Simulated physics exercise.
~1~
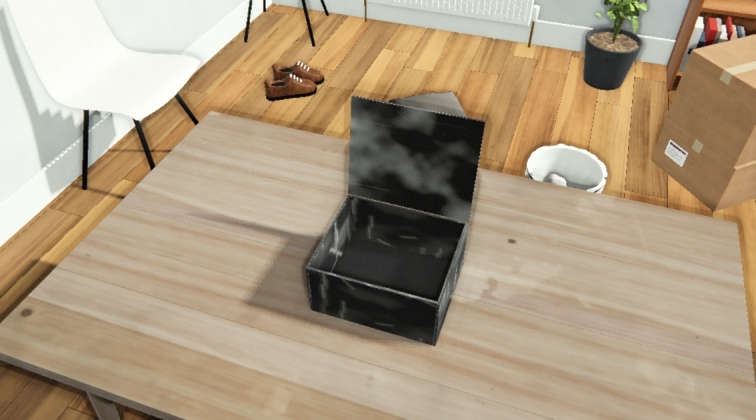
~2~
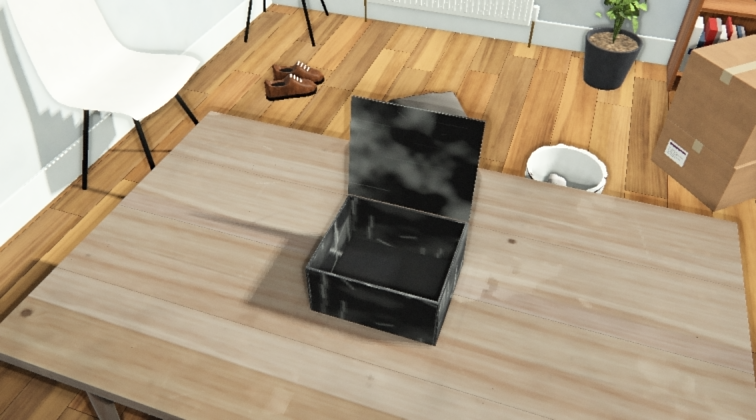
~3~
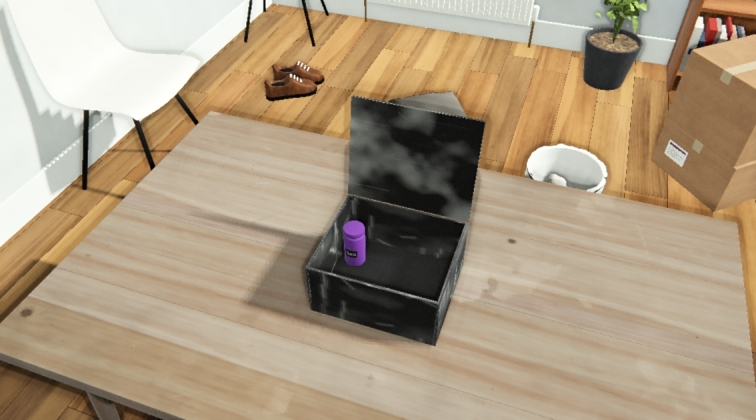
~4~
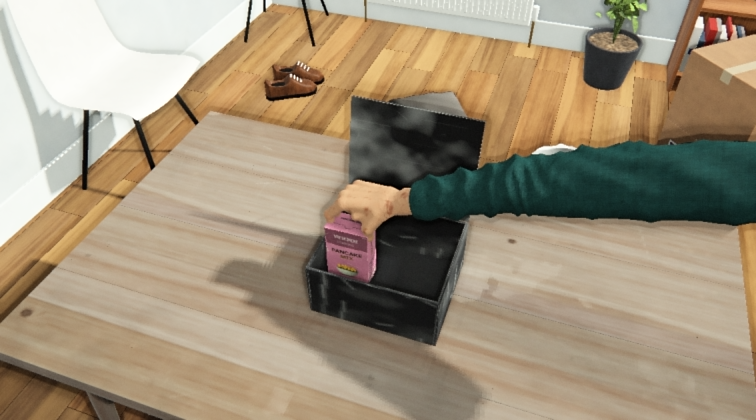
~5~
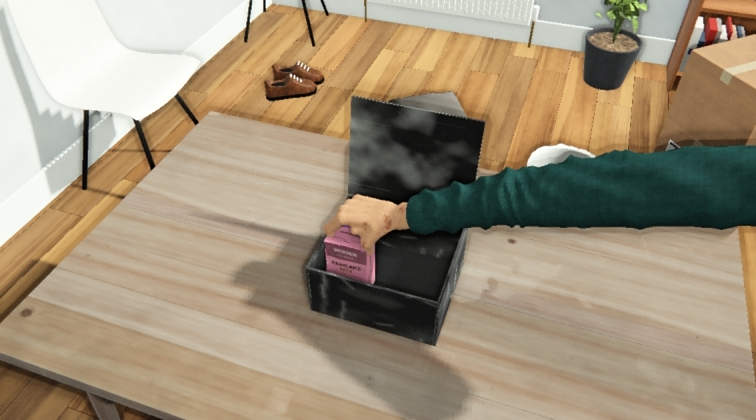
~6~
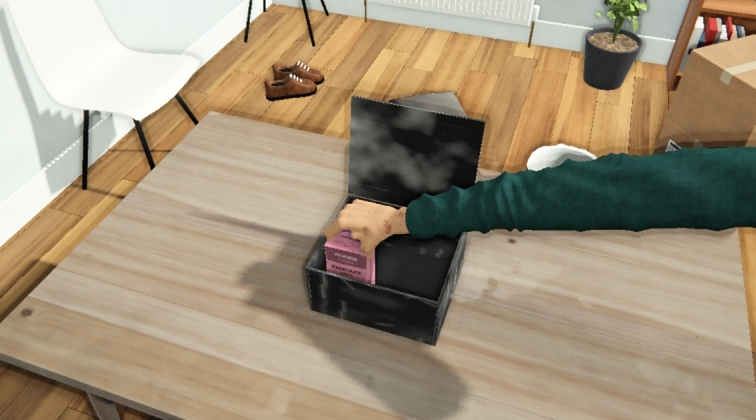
Open black box on a wooden table, first empty, then holding a purple shaker, before a green-sleeved hand lowers a pink packet inside.
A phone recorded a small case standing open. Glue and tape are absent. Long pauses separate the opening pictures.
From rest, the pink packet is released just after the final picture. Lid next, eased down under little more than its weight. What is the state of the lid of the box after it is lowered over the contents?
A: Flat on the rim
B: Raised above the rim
(B) Raised above the rim.
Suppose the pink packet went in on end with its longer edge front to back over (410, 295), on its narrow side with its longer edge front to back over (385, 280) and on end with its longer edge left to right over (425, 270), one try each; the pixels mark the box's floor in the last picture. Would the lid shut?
The first attempt ends with the lid standing open, the second with it lying shut, and the third with it standing open.
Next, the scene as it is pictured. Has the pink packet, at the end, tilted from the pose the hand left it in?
Simply put, it remains unturned.
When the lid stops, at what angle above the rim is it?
It stays some 8° above the rim.
Then, 1.20 s later than the last frame, lid 81° above the rim.
Then, 1.70 s later than the last frame, lid 49° above the rim.
Then, 2.00 s later than the last frame, lid 24° above the rim.
When it is over, lid 8° above the rim; both as before. End places, in pixels of the last picture, pink packet near (351, 266).
